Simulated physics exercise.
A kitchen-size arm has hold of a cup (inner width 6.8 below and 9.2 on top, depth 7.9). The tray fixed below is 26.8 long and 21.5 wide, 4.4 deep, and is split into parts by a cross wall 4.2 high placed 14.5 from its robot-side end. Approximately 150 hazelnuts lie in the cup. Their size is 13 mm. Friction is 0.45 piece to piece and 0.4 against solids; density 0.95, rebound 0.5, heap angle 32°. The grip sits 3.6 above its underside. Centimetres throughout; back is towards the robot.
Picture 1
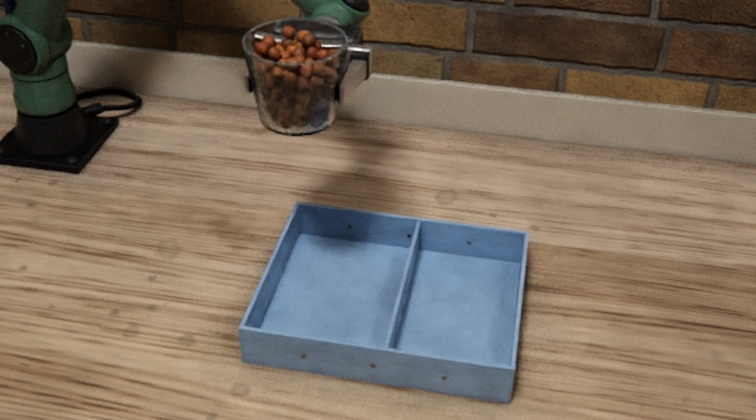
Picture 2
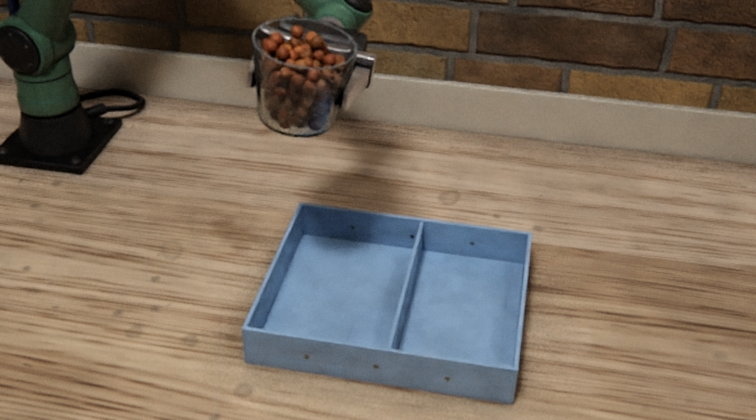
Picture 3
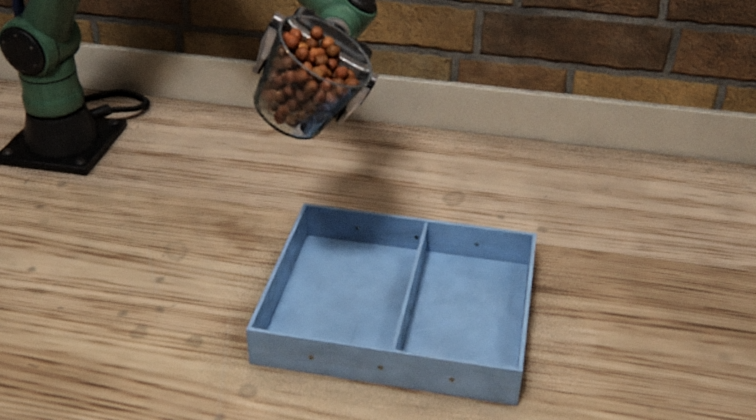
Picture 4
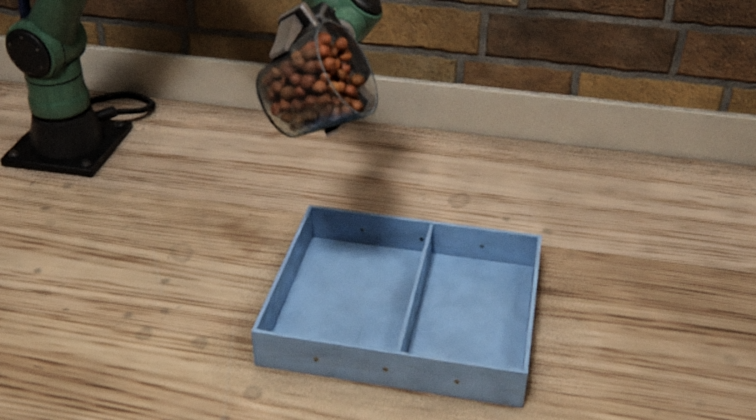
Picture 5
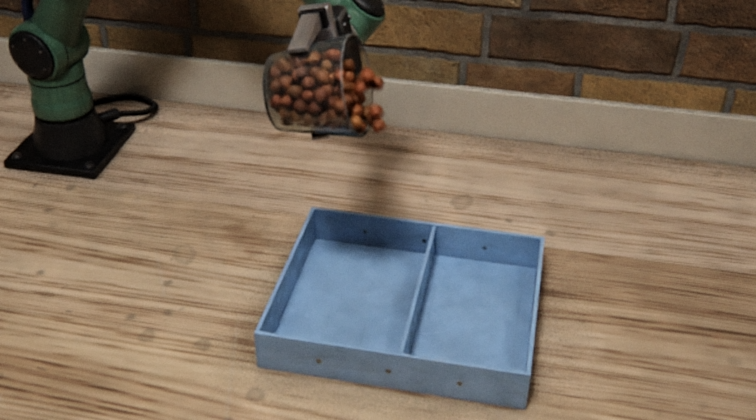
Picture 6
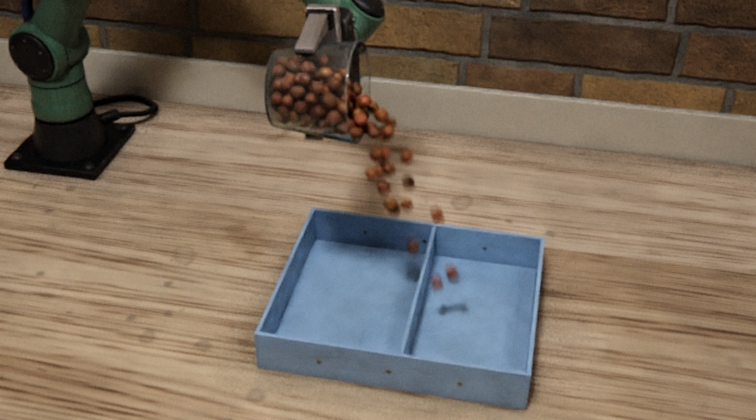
A clear cup full of reddish-brown nuts, gripped by a green robot arm, hangs above a wooden counter before a brick wall, seen from above at an angle. A blue tray split into two parts sits below, with a green and black robot base at left. The cup tilts rightward until nuts tumble out, a few reaching the tray, as the view shifts slightly.
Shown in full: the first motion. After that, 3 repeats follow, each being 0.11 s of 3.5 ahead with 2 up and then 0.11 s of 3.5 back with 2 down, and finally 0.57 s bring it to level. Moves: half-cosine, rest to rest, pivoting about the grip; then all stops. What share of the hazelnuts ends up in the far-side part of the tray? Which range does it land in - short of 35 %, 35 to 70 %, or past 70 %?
It lands past 70 %.
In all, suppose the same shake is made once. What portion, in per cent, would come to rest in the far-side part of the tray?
In that case it would be roughly 80 per cent.
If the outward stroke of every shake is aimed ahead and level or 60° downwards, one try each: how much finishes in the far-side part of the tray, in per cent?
Roughly 80 per cent, then 45 per cent.
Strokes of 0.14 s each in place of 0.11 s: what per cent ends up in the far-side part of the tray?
Around 65 percent.
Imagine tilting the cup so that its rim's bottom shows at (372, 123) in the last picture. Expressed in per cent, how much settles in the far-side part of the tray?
My estimate is some 70 per cent.
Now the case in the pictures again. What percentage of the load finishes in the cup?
0 %.
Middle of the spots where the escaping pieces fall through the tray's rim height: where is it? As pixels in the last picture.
(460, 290).
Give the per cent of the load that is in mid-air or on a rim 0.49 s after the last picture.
Around 6 percent of the load.
Then, 0.49 s on, tilted 86° forward, highest piece 22 above the table; 121 in the far-side part, 23 in the robot-side part, 10 in flight or on a rim.
Then, 0.98 s on, tilted 34° forward, highest piece 2 above the table; 128 in the far-side part, 26 in the robot-side part.
Then, 1.43 s on, level, highest piece 2 above the table; 128 in the far-side part, 26 in the robot-side part.
Then, 2.48 s on, level, highest piece 2 above the table; 128 in the far-side part, 26 in the robot-side part.
In the end, 128 in the far-side part, 26 in the robot-side part. That is 83 % in the far-side part of the tray.
